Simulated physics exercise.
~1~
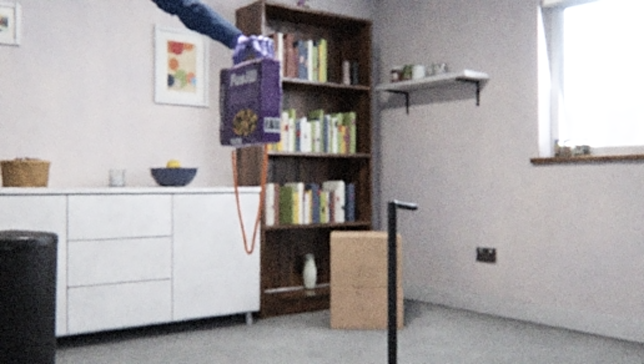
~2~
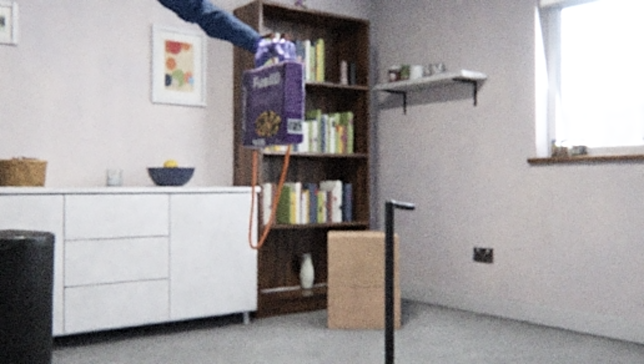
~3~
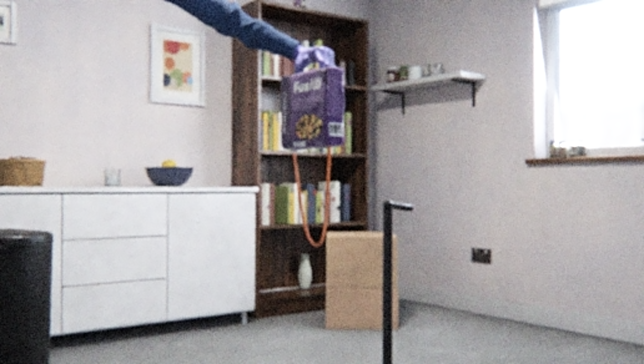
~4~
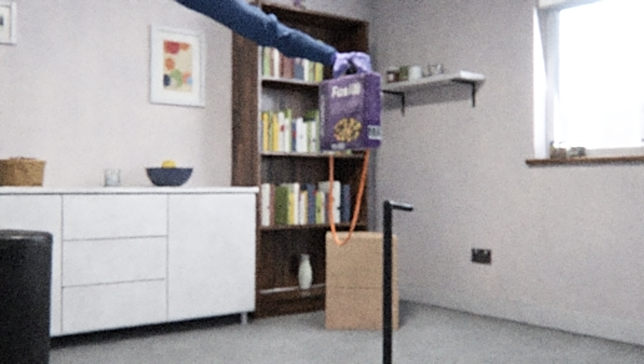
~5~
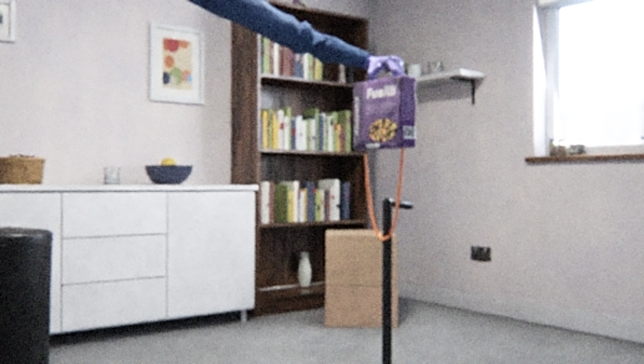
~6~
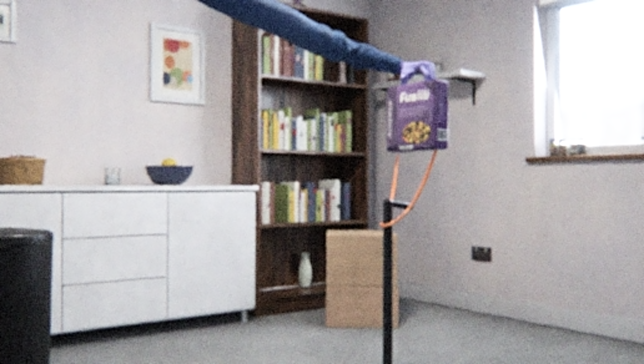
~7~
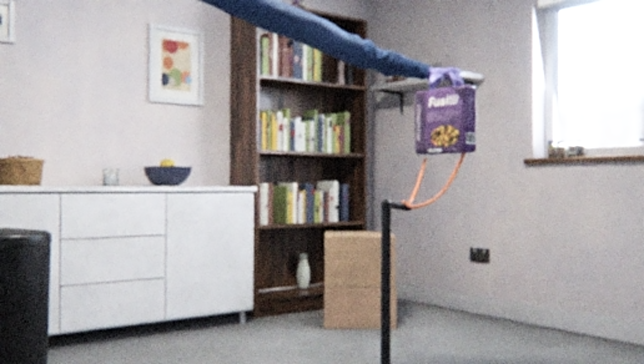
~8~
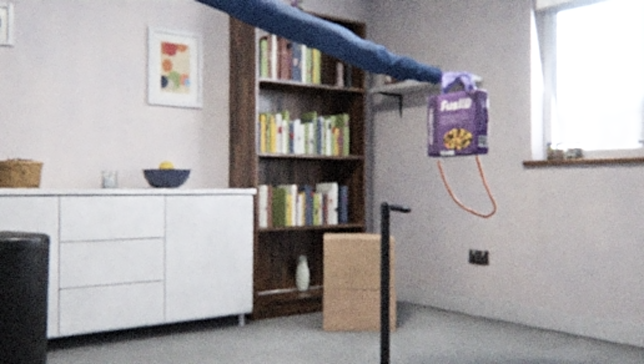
In a room with a bookshelf, a blue-sleeved arm carries a purple bag rightward over a black post, its dangling orange loop coming clear.
